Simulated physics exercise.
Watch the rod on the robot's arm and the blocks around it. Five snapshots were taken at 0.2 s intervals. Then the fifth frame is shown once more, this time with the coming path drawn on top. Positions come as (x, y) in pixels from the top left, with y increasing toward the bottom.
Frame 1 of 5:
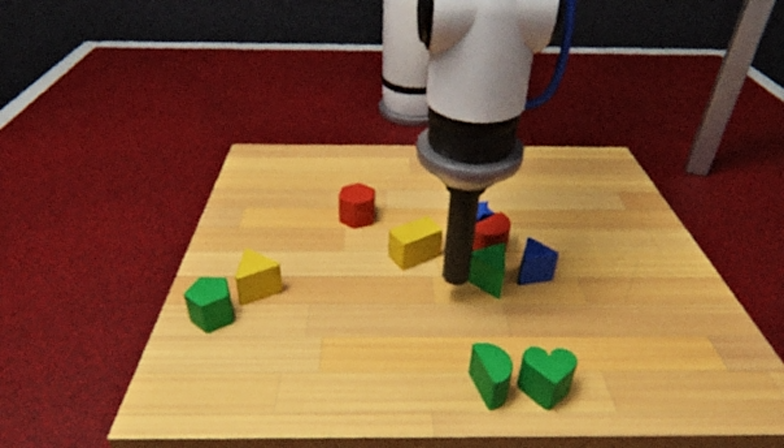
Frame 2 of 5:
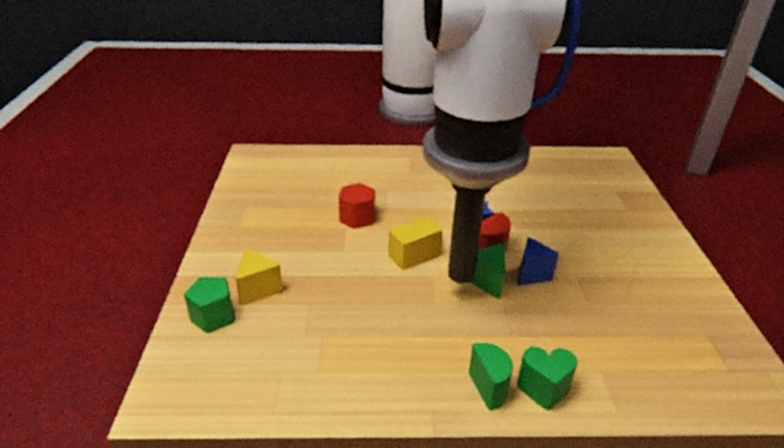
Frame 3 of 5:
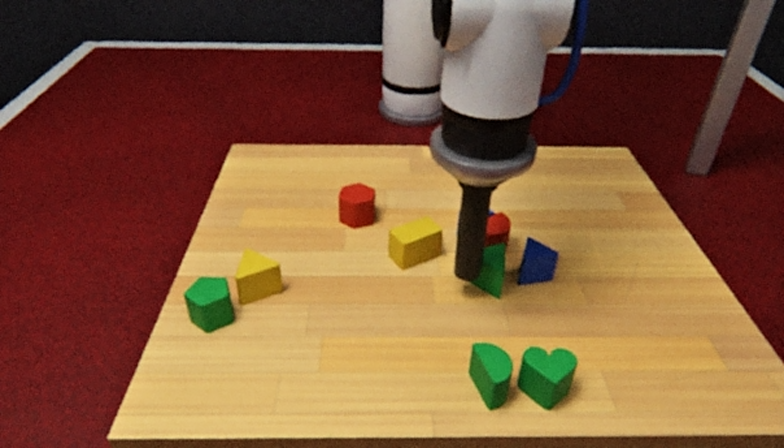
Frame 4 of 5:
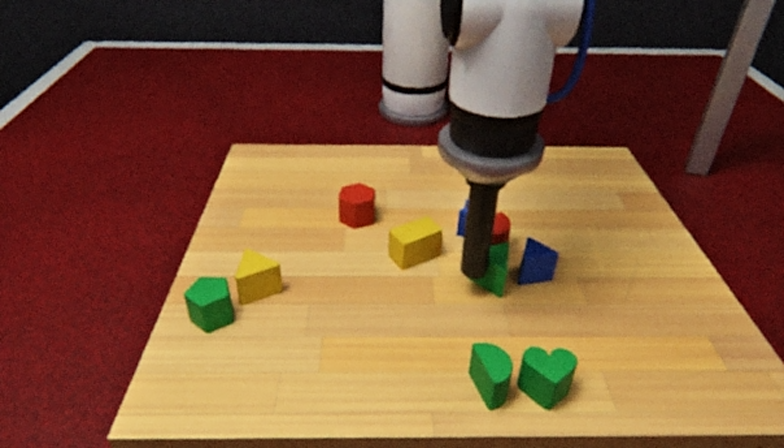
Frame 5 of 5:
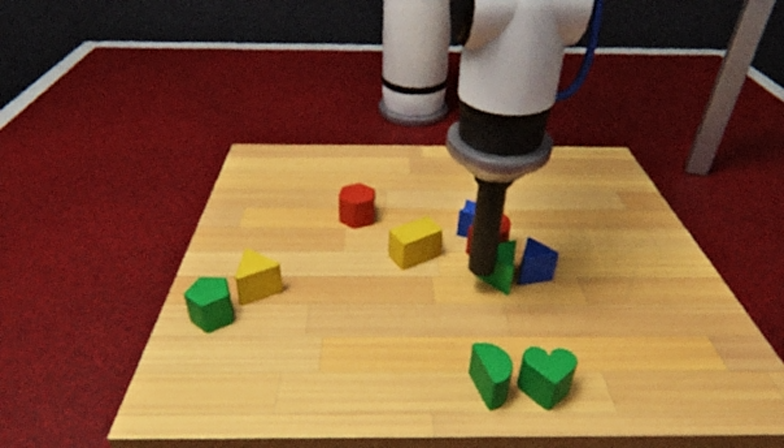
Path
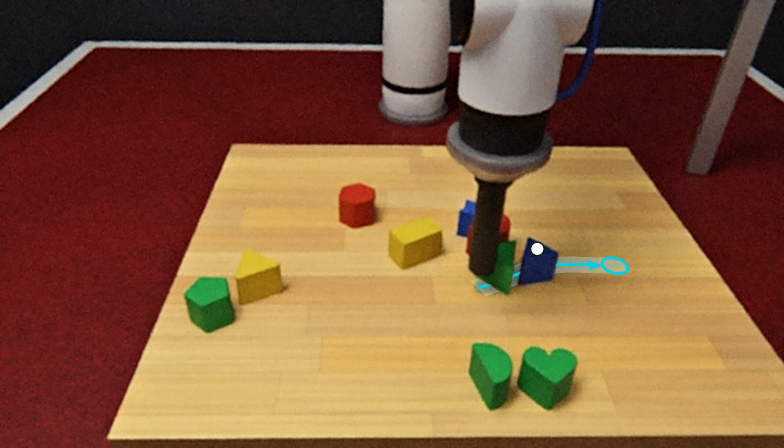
On a wooden table scattered with colourful blocks, a robot arm's dark rod moved slowly to the right against a green triangular block, nudging it slightly toward the blue triangular one.
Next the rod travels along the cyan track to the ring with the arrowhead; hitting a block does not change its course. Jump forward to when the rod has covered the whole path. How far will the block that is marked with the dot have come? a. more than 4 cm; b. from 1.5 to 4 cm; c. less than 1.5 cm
Letter a.
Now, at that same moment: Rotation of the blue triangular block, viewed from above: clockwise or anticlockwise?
The sense of turning is clockwise.
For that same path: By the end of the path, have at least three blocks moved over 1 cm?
It seems not.
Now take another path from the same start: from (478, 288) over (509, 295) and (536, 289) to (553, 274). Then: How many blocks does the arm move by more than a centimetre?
It should be two, as far as I can tell.
Drawn move, from (478, 288) through (541, 267) to (615, 266); the dot is on the blue triangular block.
On the path given first. One third of the way, rod (525, 253); green triangular block (541, 235); blue triangular block (563, 249).
Two thirds of the way, rod (571, 245); green triangular block (573, 223), turned 25° anticlockwise; blue triangular block (590, 251), turned 45° clockwise.
At the end, rod (621, 246); red half-round block still; green triangular block (577, 223), turned 45° anticlockwise; blue triangular block (600, 254), turned 70° clockwise.
